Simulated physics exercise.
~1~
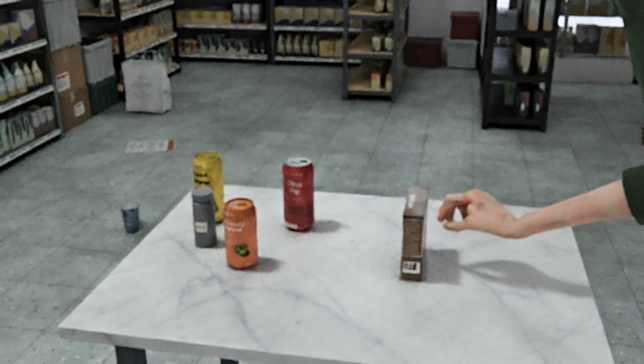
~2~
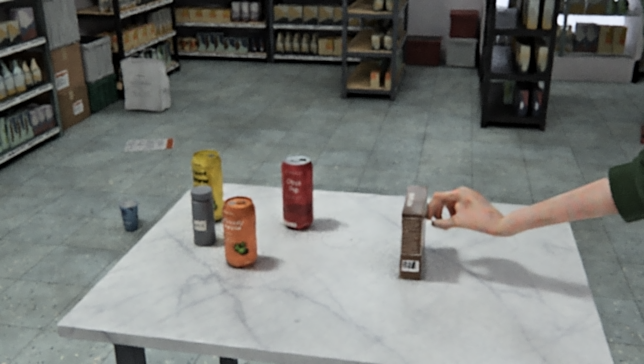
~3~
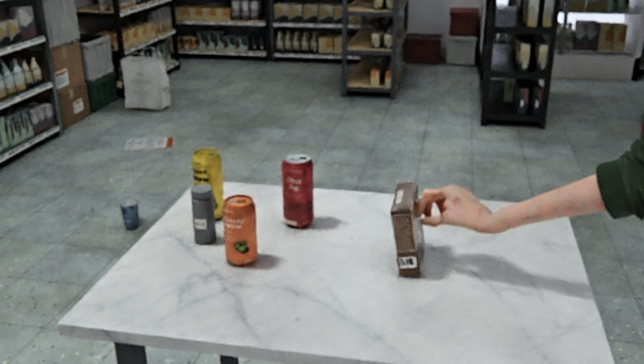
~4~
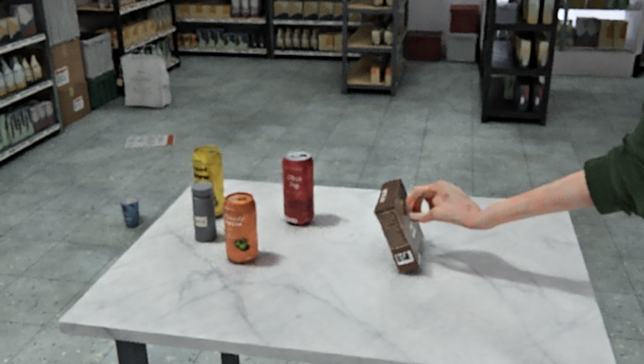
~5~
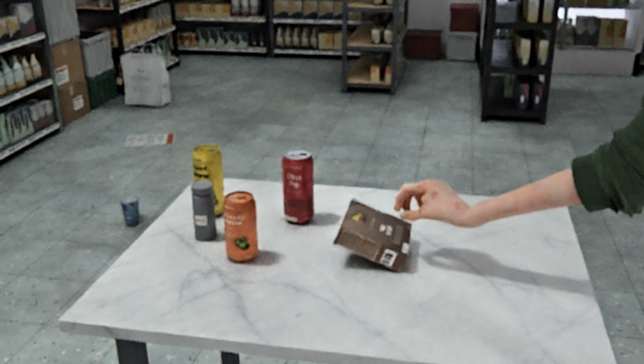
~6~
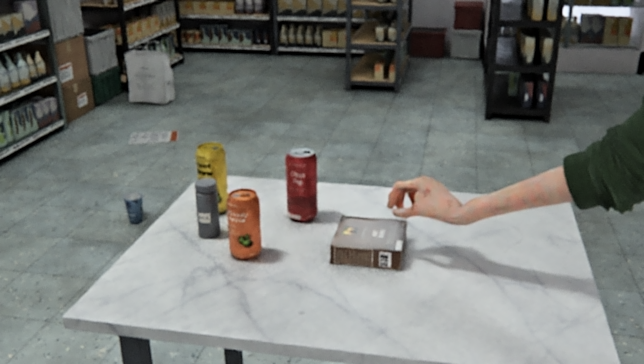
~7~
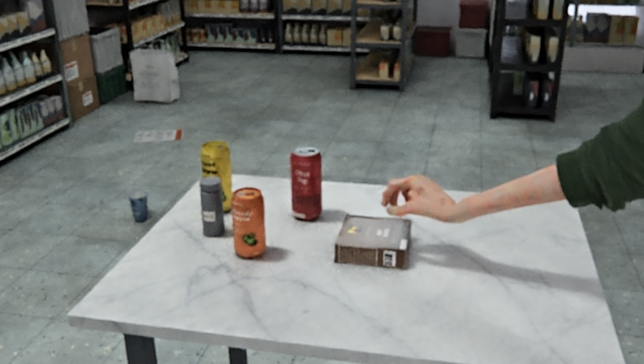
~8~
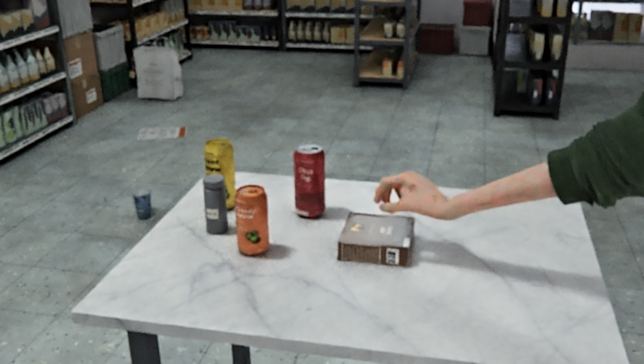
A hand reached in from the right and pushed an upright brown packet on a marble-topped table until it leaned left and toppled over, ending up lying flat beside the hand, while the nearby cans and grey shaker stayed standing.
